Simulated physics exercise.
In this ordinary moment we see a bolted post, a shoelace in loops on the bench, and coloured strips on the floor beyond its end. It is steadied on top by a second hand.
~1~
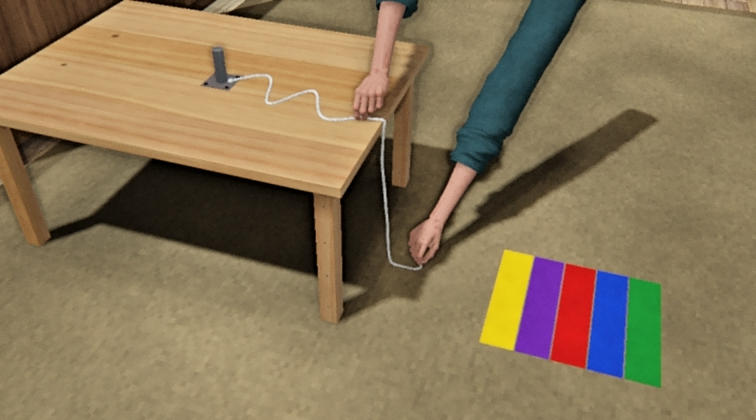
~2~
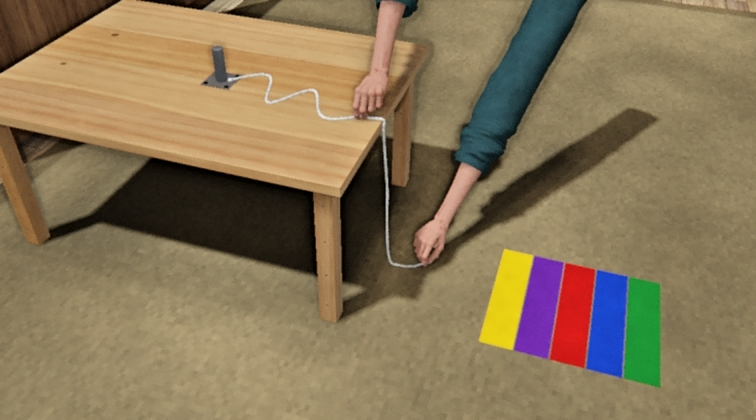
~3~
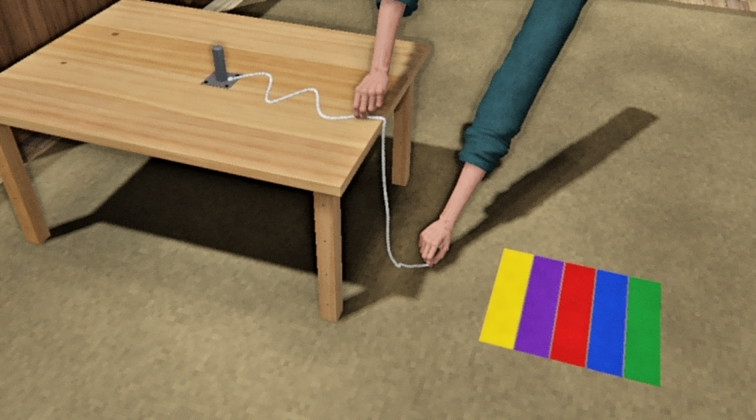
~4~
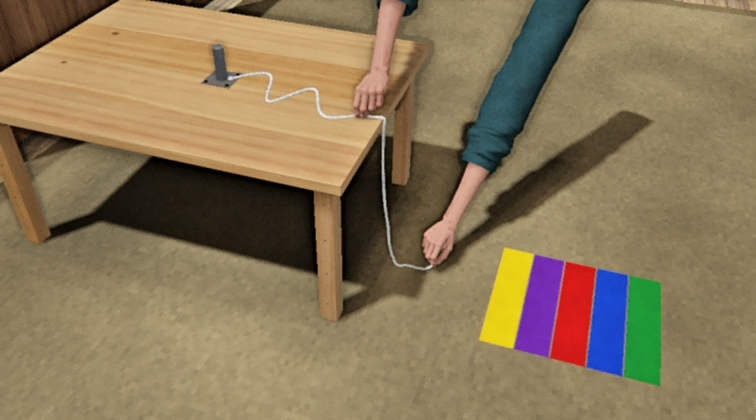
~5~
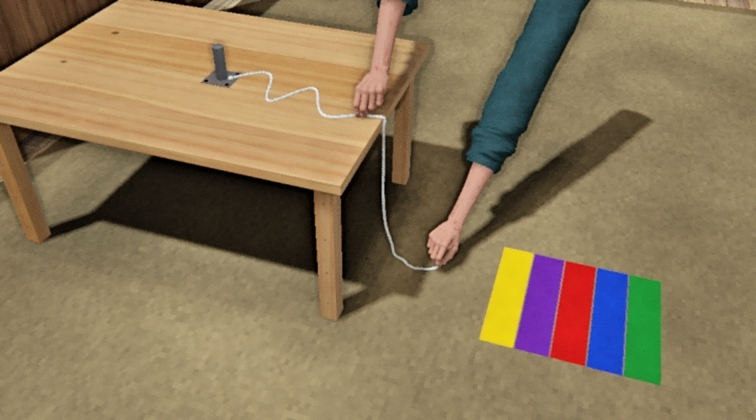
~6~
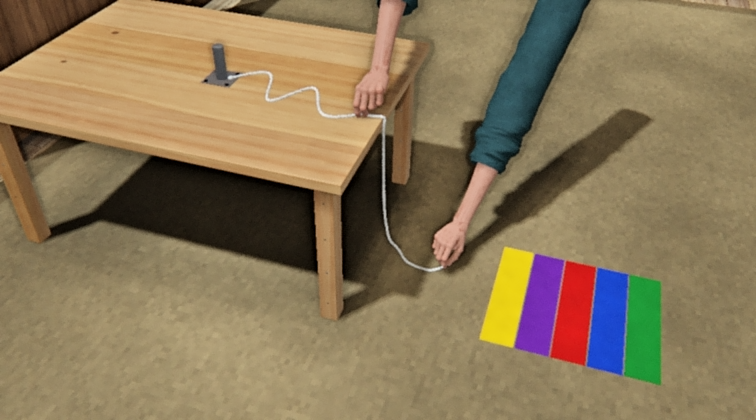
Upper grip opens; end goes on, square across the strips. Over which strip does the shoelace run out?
Over the green strip.
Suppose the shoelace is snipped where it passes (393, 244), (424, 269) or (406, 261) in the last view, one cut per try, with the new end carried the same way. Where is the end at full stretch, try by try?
Try by try, around (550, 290), (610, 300) and (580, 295).
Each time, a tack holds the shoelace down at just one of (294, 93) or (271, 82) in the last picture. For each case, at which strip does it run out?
The end would stop on red and then on blue.
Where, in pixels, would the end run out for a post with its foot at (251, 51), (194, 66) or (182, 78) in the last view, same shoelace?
The spots are near (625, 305), (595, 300) and (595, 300).
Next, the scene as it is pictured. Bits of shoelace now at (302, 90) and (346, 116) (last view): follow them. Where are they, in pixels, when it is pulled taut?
The first lands at (352, 107), while the second lands at (433, 149).
Soon after, end near (586, 297); over red.
After that, end near (621, 305); over blue.
At the stop, end near (642, 310); over green. It gets as far as the green strip.
